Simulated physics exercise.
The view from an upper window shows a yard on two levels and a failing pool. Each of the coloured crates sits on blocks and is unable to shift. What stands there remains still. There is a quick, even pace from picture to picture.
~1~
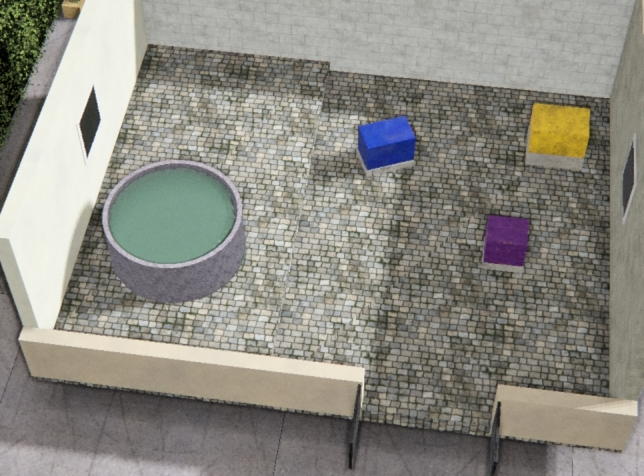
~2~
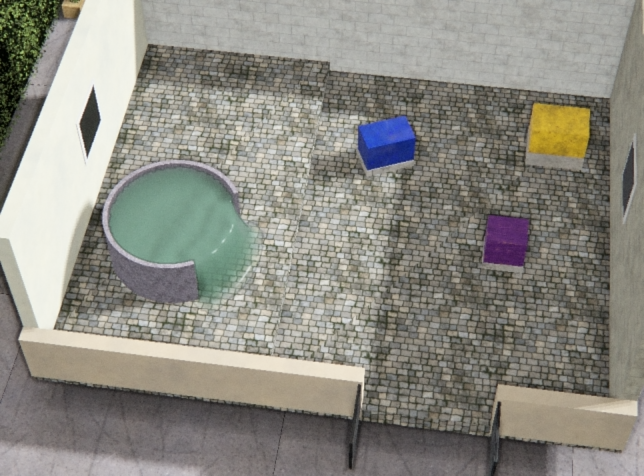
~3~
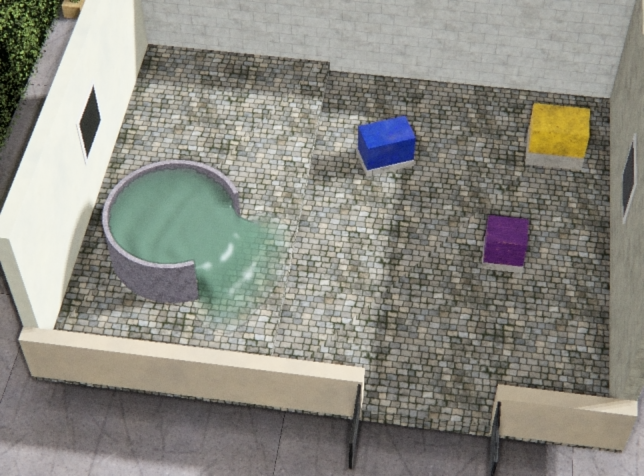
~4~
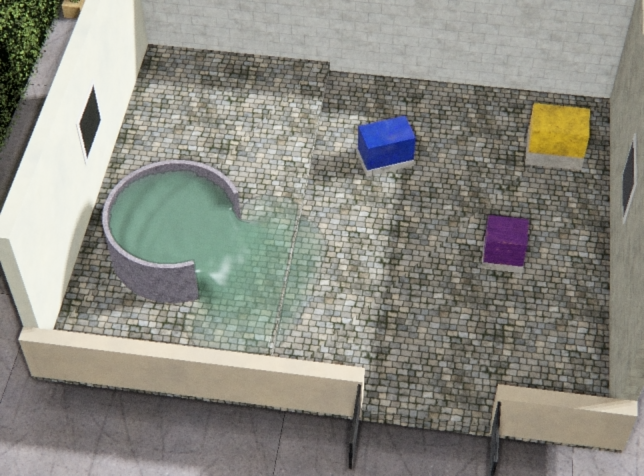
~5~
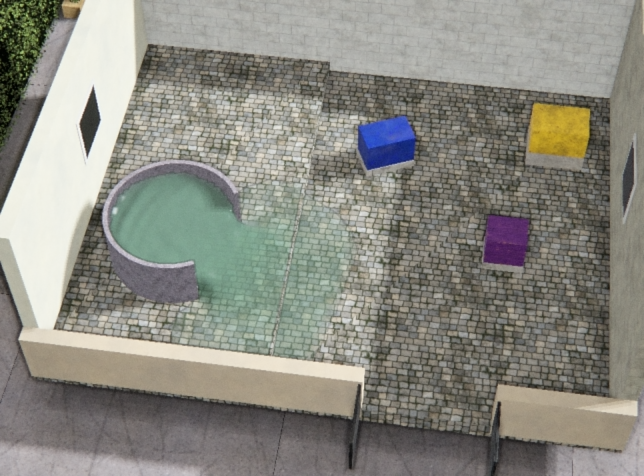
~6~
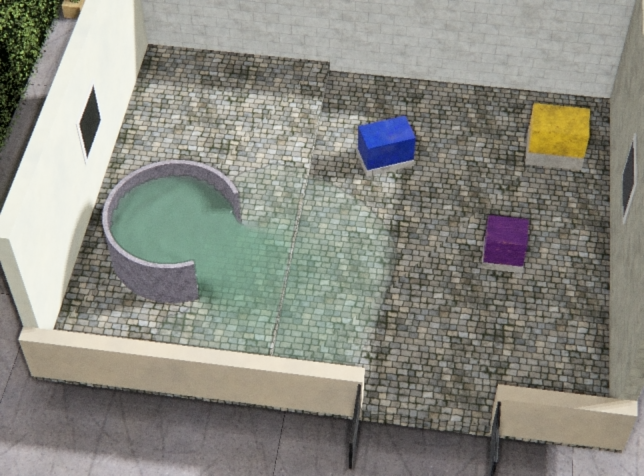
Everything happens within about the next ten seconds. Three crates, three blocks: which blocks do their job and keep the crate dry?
At the end, yellow crate: Dry. Purple crate: Wet. Blue crate: Dry.
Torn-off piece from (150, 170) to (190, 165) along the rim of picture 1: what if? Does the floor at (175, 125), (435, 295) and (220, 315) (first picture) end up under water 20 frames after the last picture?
Point by point: Drenched, unwetted, unwetted.
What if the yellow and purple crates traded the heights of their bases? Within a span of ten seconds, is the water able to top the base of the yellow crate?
Yellow crate: Flooded.
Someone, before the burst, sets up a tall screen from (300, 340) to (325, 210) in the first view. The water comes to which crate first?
That would be the blue crate.
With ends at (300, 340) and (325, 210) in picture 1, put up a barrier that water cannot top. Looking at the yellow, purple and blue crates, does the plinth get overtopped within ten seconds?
Yellow: Untouched; purple: Untouched; blue: Reached.
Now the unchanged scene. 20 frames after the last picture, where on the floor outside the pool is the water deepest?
I'd mark about pixel (602, 414).
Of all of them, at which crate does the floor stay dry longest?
The yellow-painted one, I reckon.
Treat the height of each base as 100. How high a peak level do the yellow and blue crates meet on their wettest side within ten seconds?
Roughly 70 per cent for the first, 80 per cent for the second.
A moment on, water covers 35 % of the floor; the yellow crate not reached, the purple crate water round its plinth, the blue crate water round its plinth.
Next, water covers 50 % of the floor; the yellow crate water round its plinth, the purple crate water round its plinth, the blue crate water round its plinth.
Then, water covers 55 % of the floor; the yellow crate water round its plinth, the purple crate water round its plinth, the blue crate water round its plinth.
Later, water covers 60 % of the floor; the yellow crate water round its plinth, the purple crate water round its plinth, the blue crate water round its plinth.
In the end, water covers 75 % of the floor; the yellow crate stayed above the water, the purple crate was topped, the blue crate stayed above the water.
